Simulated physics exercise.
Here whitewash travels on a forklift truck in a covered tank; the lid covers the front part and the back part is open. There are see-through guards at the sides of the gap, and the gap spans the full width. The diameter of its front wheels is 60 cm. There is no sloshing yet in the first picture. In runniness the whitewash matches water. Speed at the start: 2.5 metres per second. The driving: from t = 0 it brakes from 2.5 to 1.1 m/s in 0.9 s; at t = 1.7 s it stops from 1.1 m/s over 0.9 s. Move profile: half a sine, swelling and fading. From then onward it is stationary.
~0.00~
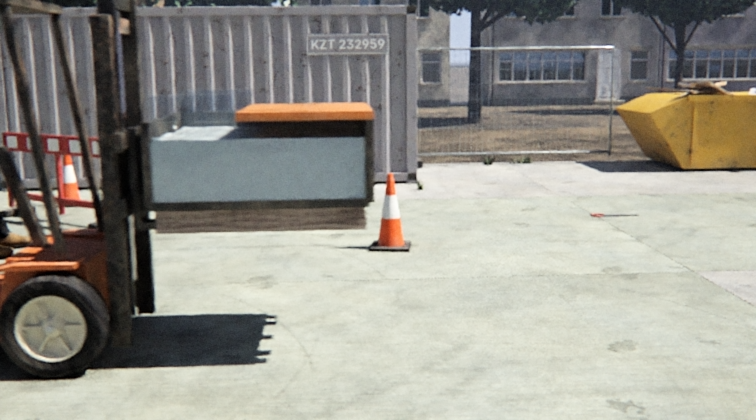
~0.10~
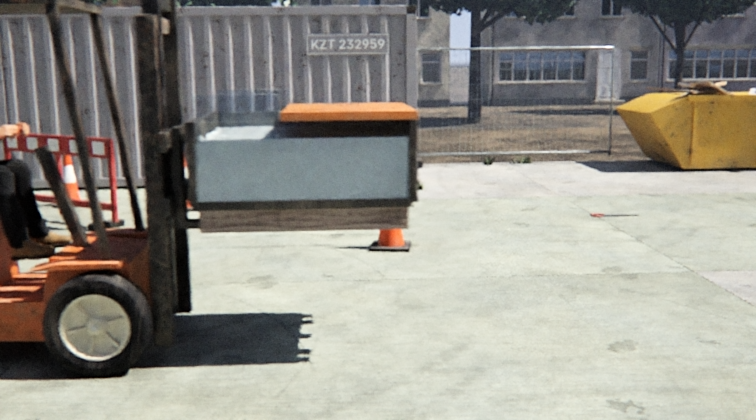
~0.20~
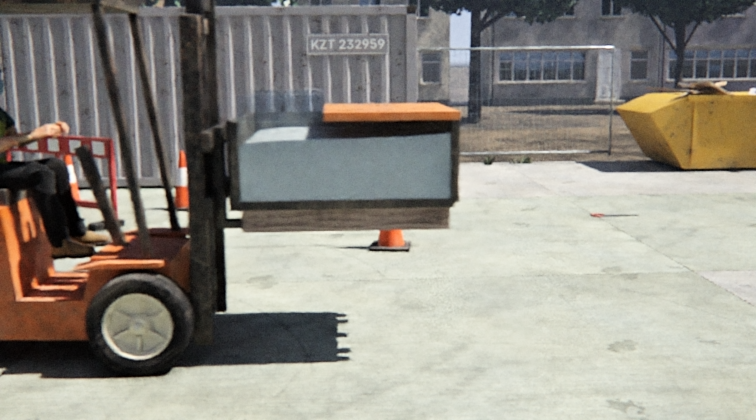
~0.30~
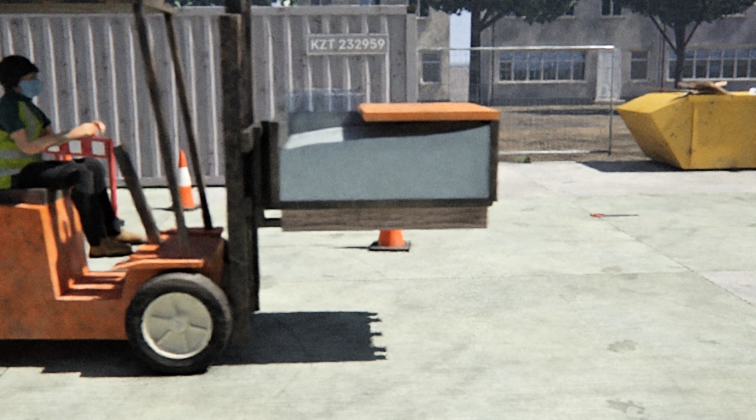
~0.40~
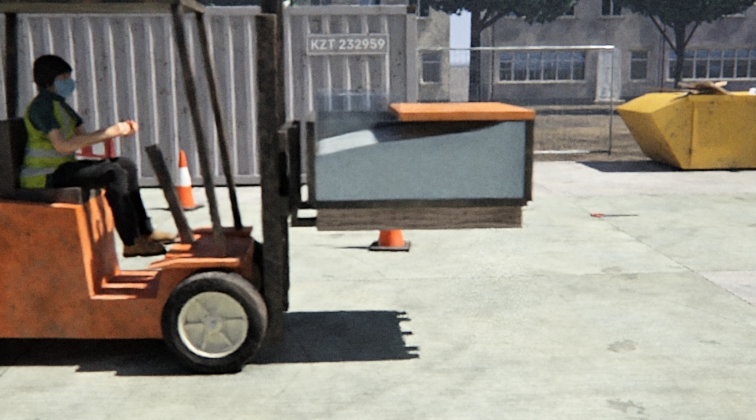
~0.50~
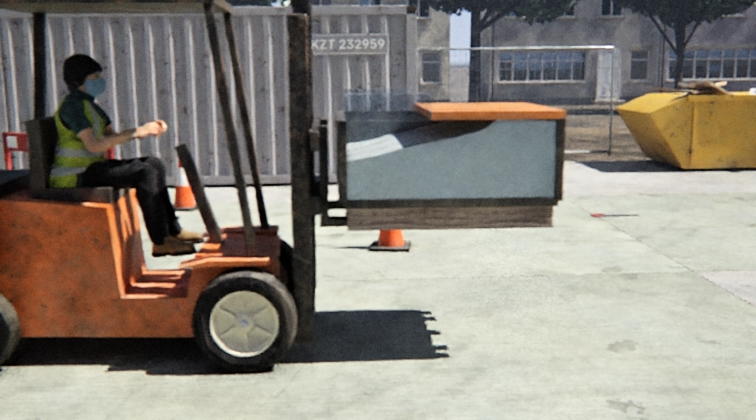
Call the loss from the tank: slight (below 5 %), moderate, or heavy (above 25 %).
Slight.
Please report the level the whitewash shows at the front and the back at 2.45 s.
Front: 42 cm; back: 18 cm.
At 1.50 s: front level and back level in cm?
Close to 26 cm at the front end and 44 cm at the back end.
By 1.50 s the surface stands 45 cm at the back and 27 cm at the front; 1 per cent is out, over the back.
By 2.45 s the surface stands 18 cm at the back and 42 cm at the front; 1 per cent is out, over the back.
By 3.40 s the surface stands 38 cm at the back and 25 cm at the front; 1 per cent is out, over the back.
By 5.49 s 1 per cent is out, over the back, 5 of 420 litres.
